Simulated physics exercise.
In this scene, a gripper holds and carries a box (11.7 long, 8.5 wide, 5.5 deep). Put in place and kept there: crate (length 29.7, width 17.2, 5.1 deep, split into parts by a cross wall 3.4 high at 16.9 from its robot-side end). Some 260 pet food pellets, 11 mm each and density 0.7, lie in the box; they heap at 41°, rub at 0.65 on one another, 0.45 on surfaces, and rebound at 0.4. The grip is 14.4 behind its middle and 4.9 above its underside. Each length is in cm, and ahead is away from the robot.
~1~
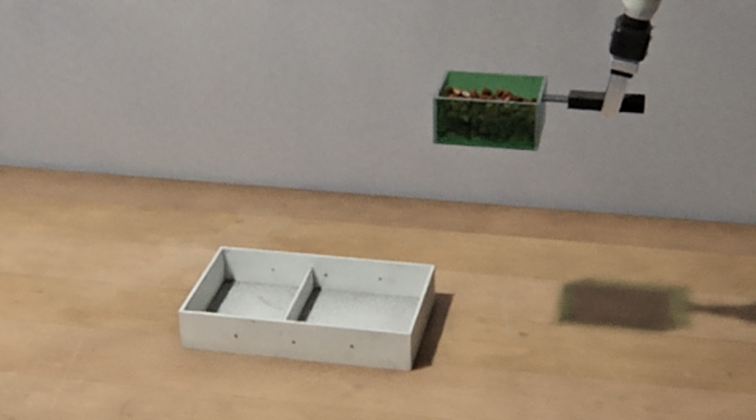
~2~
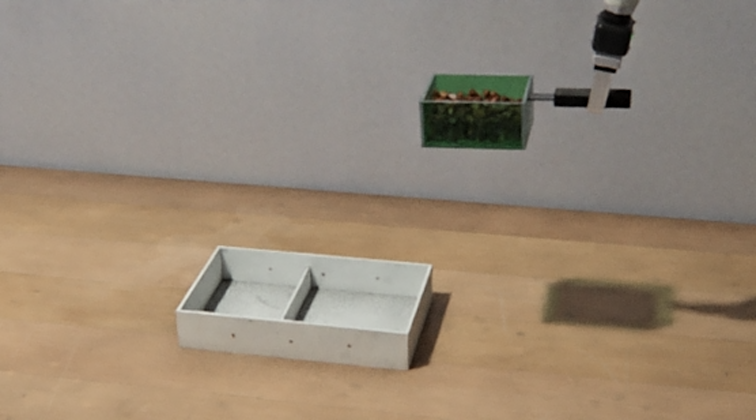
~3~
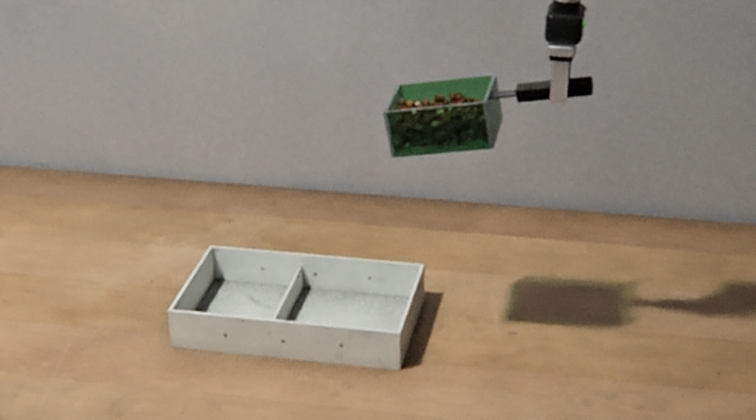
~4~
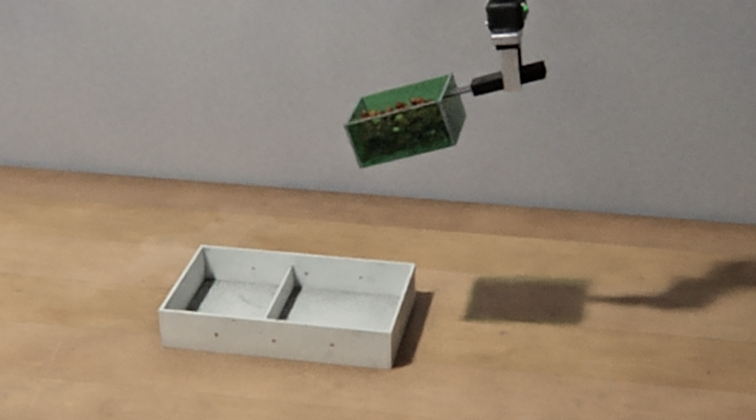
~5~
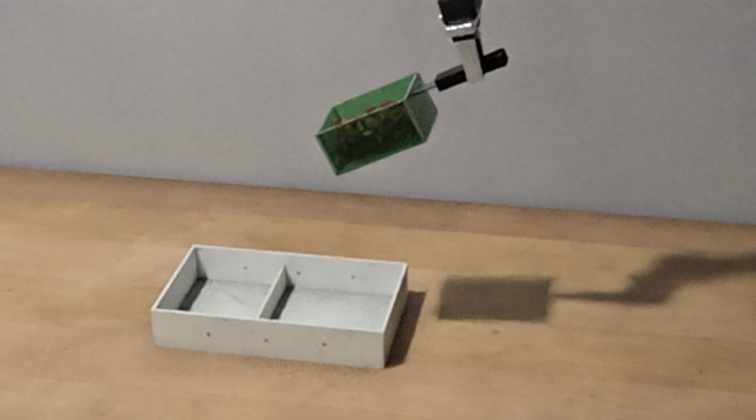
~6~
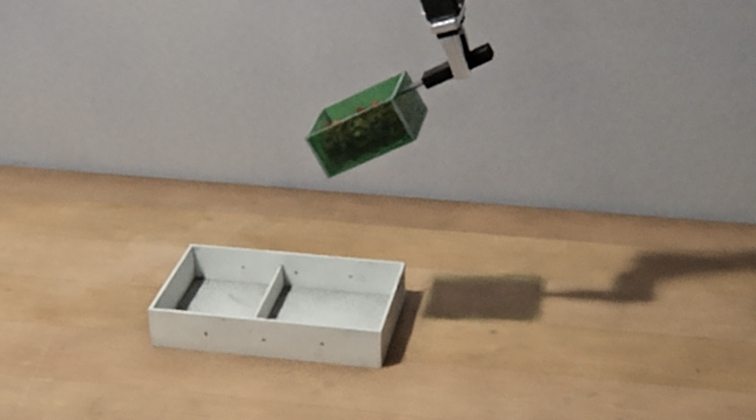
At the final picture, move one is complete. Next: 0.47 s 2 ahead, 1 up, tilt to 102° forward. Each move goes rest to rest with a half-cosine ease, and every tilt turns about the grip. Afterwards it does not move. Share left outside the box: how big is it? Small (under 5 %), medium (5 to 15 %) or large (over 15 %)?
Large.
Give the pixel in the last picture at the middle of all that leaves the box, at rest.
Estimated centre at around (423, 329).
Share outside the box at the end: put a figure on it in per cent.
About 70 per cent.
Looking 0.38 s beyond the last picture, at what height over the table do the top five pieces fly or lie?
Height: Around 30 cm.
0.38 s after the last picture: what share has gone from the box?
Close to 0 per cent of the load is out at that point.
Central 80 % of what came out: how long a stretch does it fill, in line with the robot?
8 cm.
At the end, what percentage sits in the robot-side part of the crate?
Around 0 in a hundred.
Then, 0.19 s on, tilted 54° forward, highest piece 30 above the table; 262 in the box.
Then, 0.38 s on, tilted 95° forward, highest piece 30 above the table; 259 in the box, 3 in flight or on a rim.
Then, 0.67 s on, tilted 102° forward, highest piece 27 above the table; 189 in the box, 28 on the table or floor, 45 in flight or on a rim.
Then, 1.72 s on, tilted 102° forward, highest piece 23 above the table; 187 on the table or floor, 74 in the box, 1 in the robot-side part.
In the end, 187 on the table or floor, 74 in the box, 1 in the robot-side part. That is 72 % outside the box.
